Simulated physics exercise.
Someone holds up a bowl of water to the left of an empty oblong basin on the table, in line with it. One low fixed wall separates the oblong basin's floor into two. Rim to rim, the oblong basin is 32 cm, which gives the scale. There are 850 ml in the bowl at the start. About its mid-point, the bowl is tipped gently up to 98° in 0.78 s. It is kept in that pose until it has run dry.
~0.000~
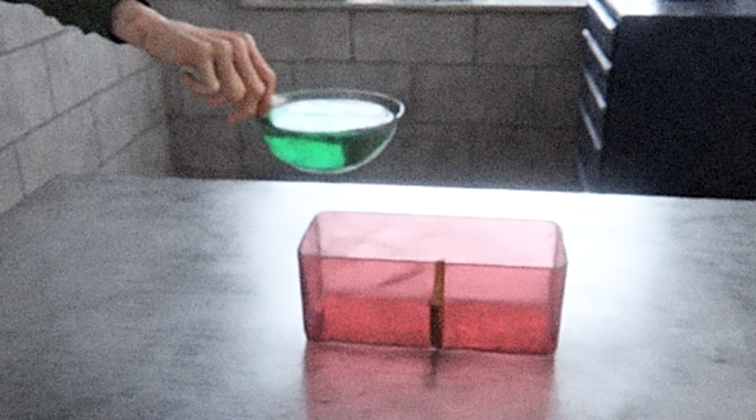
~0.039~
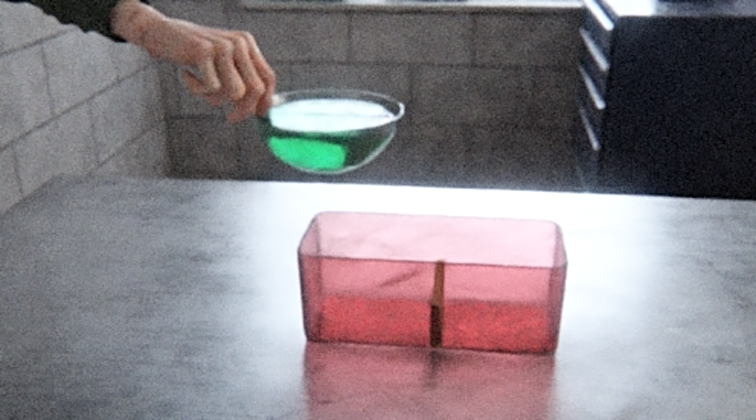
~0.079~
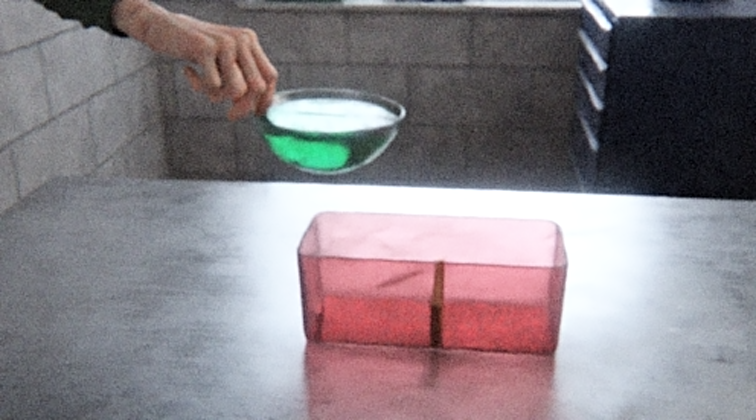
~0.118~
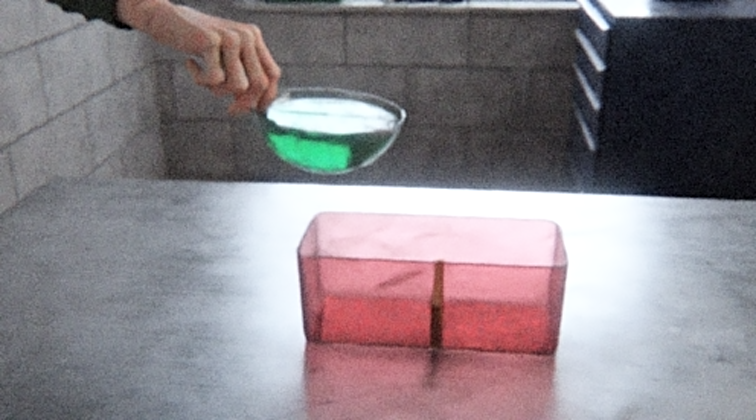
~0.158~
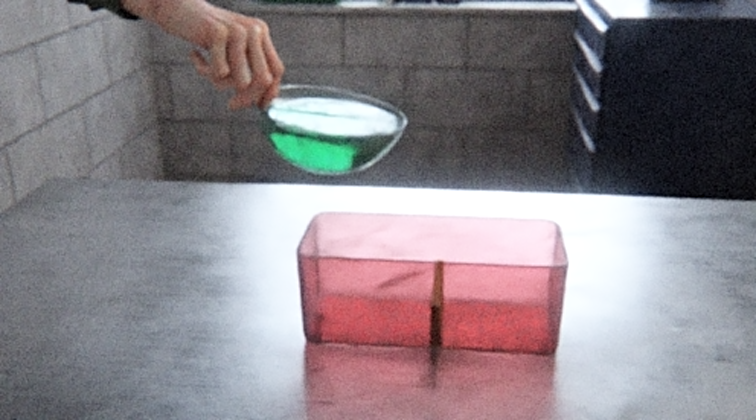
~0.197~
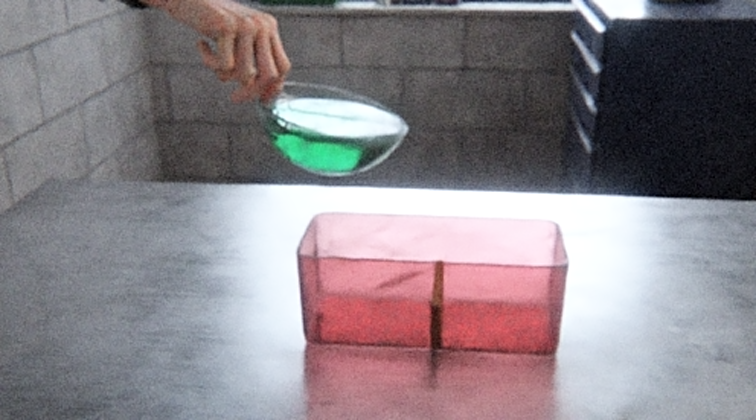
A hand holds a glass bowl of green liquid above a pink basin, slowly tilting it right.
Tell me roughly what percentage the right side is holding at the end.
At the end it holds about 54 per cent.
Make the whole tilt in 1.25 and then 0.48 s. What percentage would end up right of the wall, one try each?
Some 65 and 35 per cent, in that order.
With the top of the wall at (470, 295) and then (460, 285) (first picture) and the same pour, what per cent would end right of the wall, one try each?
Respectively 20 and 30 %.
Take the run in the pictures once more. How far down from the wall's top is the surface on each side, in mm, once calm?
Left about 42 mm, while the right is about 34 mm.
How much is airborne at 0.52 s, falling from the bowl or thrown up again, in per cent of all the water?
Around 48 in a hundred.
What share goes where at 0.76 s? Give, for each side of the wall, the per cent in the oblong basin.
38 on the left and 50 on the right, roughly.
After 0.52 s the tilt is 74° and 22 per cent is still to pour, 3 is left of the wall and 28 right of it.
After 0.76 s the tilt is 98° and 0 per cent is still to pour, 38 is left of the wall and 51 right of it.
After 1.01 s the tilt is 98° and 0 per cent is still to pour, 39 is left of the wall and 53 right of it.
After 1.28 s the tilt is 98° and 0 per cent is still to pour, 39 is left of the wall and 53 right of it.
In the end 39 per cent lies left of the wall, 54 right of it and 7 outside.
